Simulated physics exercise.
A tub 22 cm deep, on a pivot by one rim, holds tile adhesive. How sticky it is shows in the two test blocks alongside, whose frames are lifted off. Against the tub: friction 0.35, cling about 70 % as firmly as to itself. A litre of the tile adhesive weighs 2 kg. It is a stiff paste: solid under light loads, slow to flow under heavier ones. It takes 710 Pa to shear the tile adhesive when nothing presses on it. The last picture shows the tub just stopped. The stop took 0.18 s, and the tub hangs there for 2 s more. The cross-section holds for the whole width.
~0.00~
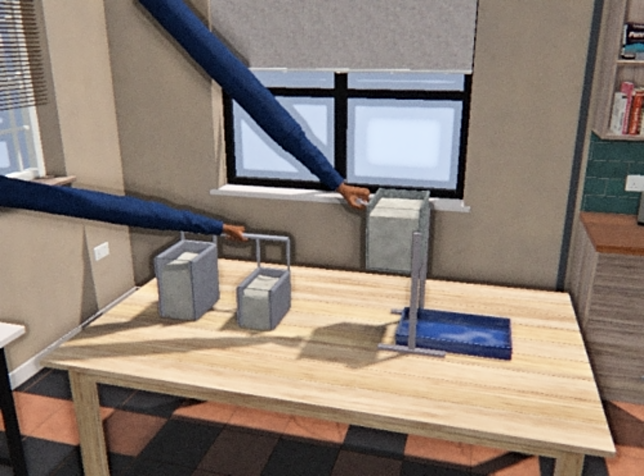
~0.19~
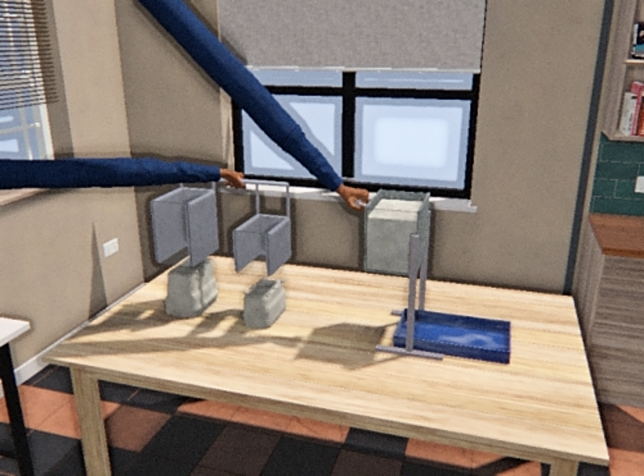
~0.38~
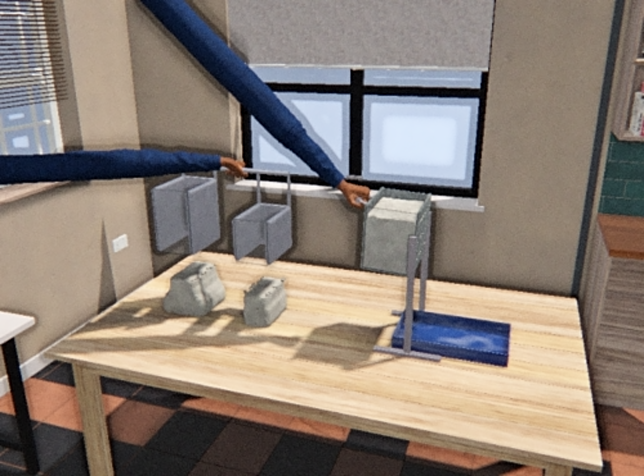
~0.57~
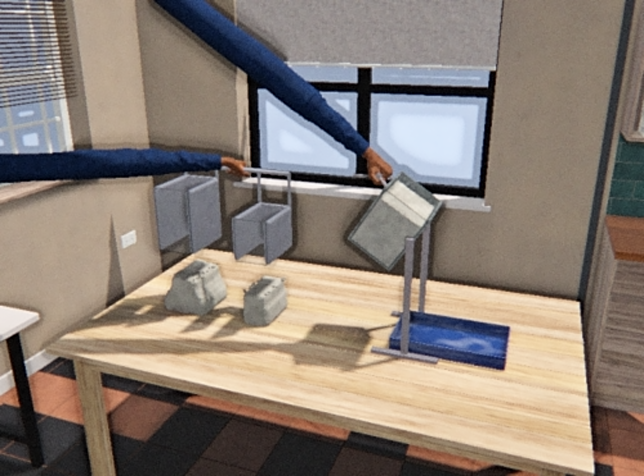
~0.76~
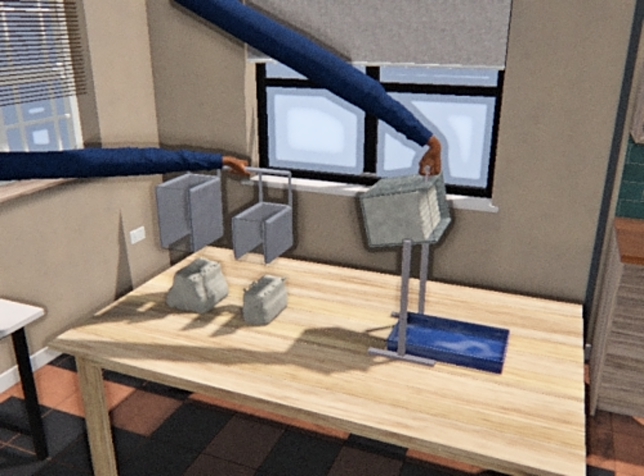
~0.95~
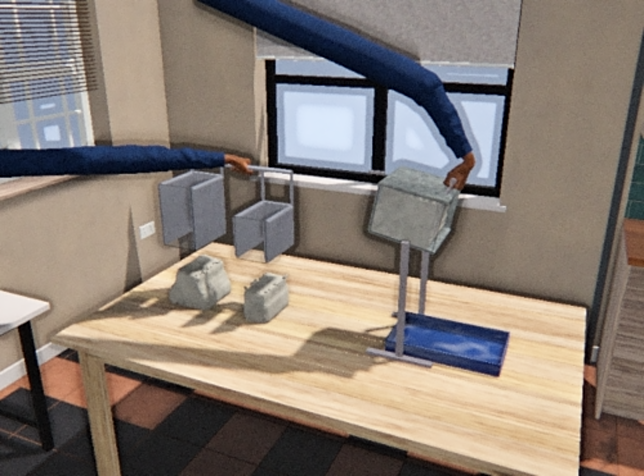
On a wooden table, hands lift two grey molds off pale blocks, then tilt a tub.
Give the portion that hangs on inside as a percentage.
About 62 %.
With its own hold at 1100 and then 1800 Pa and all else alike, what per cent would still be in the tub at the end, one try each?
In that order: 100 %, 100 %.
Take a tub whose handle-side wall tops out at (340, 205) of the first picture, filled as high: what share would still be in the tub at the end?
It would be near 35 %.
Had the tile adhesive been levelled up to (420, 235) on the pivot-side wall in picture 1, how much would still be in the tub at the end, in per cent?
Then about 100 %.
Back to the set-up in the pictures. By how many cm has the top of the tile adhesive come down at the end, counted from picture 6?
Some 7 cm.
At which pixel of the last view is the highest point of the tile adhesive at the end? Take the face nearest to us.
Around (421, 215).
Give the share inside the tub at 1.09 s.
About 100 %.
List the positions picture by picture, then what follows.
In the first picture, handle-side rim at (369, 206), tilt 0 degrees; top of the tile adhesive at (405, 217); blocks stand 21 cm, 14 cm (left to right).
In the second picture, handle-side rim at (368, 208), tilt 0 degrees; top of the tile adhesive at (403, 219); blocks stand 19 cm, 14 cm (left to right).
In the third picture, handle-side rim at (368, 206), tilt 3 degrees; top of the tile adhesive at (371, 216); blocks stand 16 cm, 13 cm (left to right).
In the fourth picture, handle-side rim at (387, 189), tilt 33 degrees; top of the tile adhesive at (384, 200); blocks stand 16 cm, 13 cm (left to right).
In the fifth picture, handle-side rim at (427, 190), tilt 77 degrees; top of the tile adhesive at (413, 193); blocks stand 16 cm, 13 cm (left to right).
In the sixth picture, handle-side rim at (446, 204), tilt 100 degrees; top of the tile adhesive at (388, 189); blocks stand 16 cm, 13 cm (left to right).
After 1.09 s, the tub is at 100 degrees and holds 100 %.
After 1.26 s, the tub is at 100 degrees and holds 85 %.
After 1.43 s, the tub is at 100 degrees and holds 69 %.
After 1.60 s, the tub is at 100 degrees and holds 63 %.
After 2.95 s, at the end, the tub is at 100 degrees and holds 62 %.
